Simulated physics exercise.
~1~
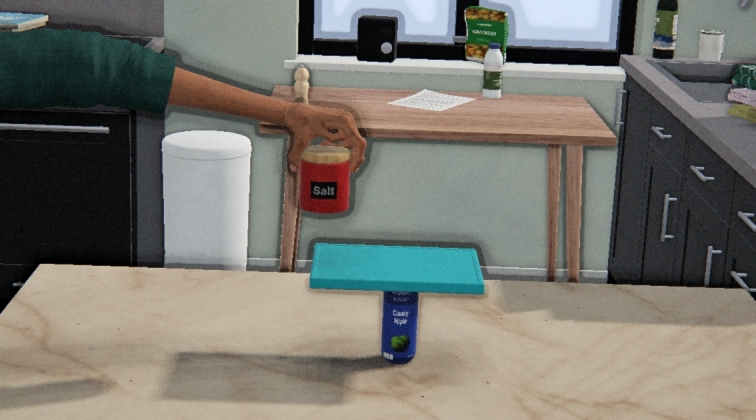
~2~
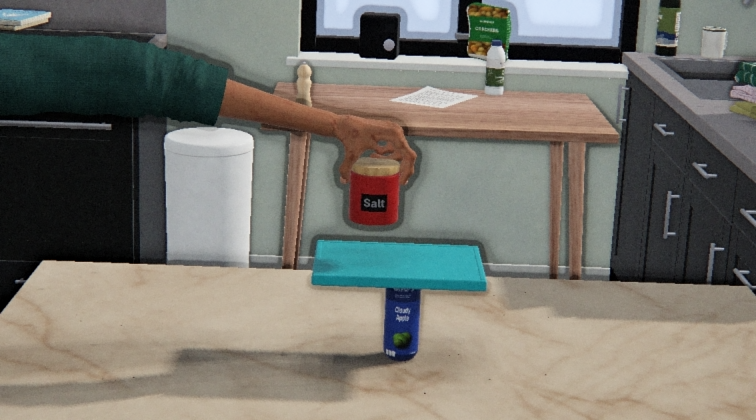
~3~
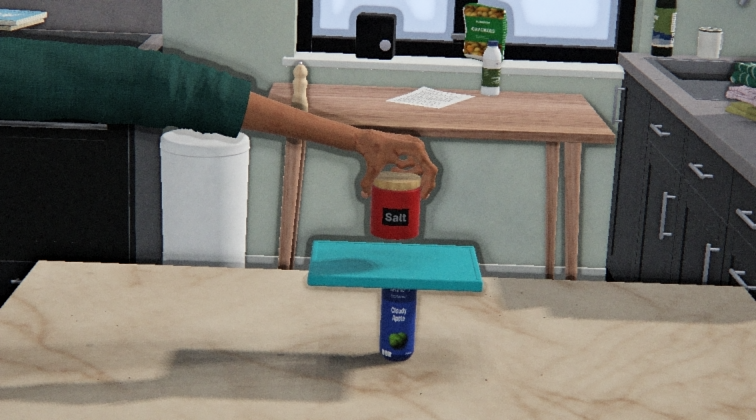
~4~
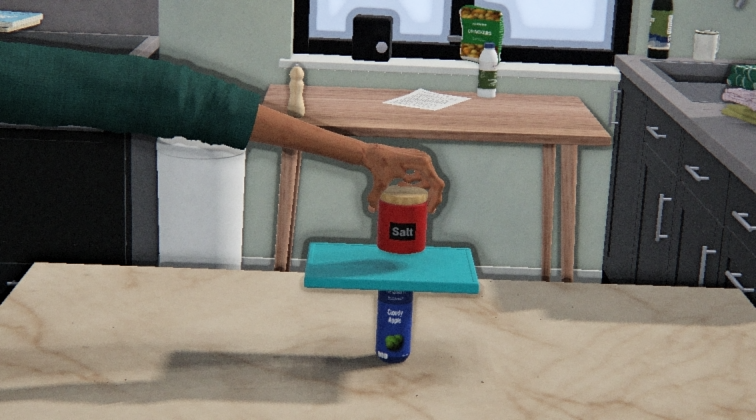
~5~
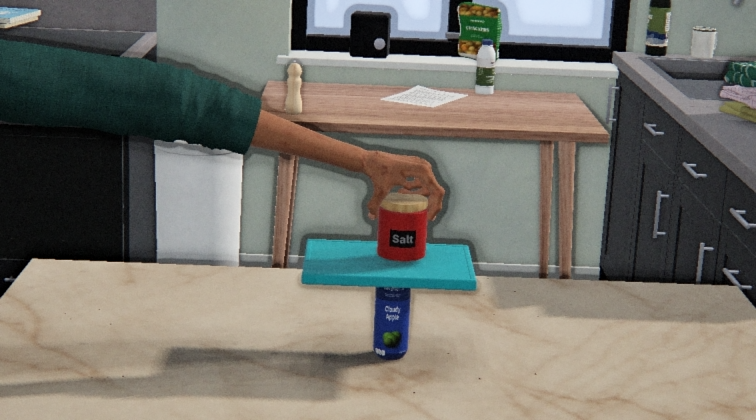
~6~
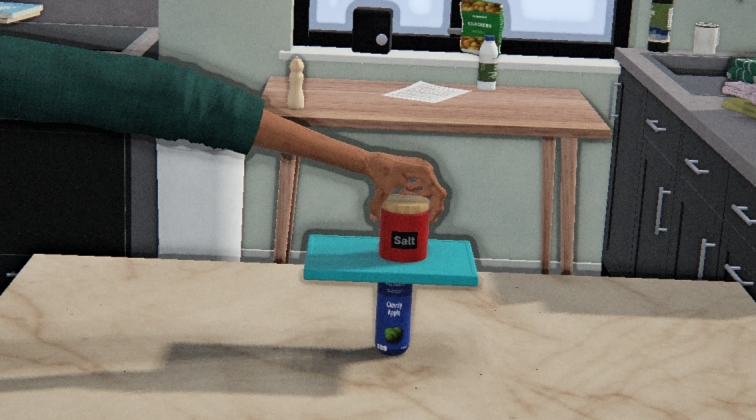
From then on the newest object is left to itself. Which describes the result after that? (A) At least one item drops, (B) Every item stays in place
Option B: Every item stays in place.
Then, 0.30 s on from there, no change.
Then, 1.00 s on from there, red jar resting near (404, 228).
In the end, all 3 unmoved. At the end, from the last picture's camera, red jar near (405, 228). The stack stays up.
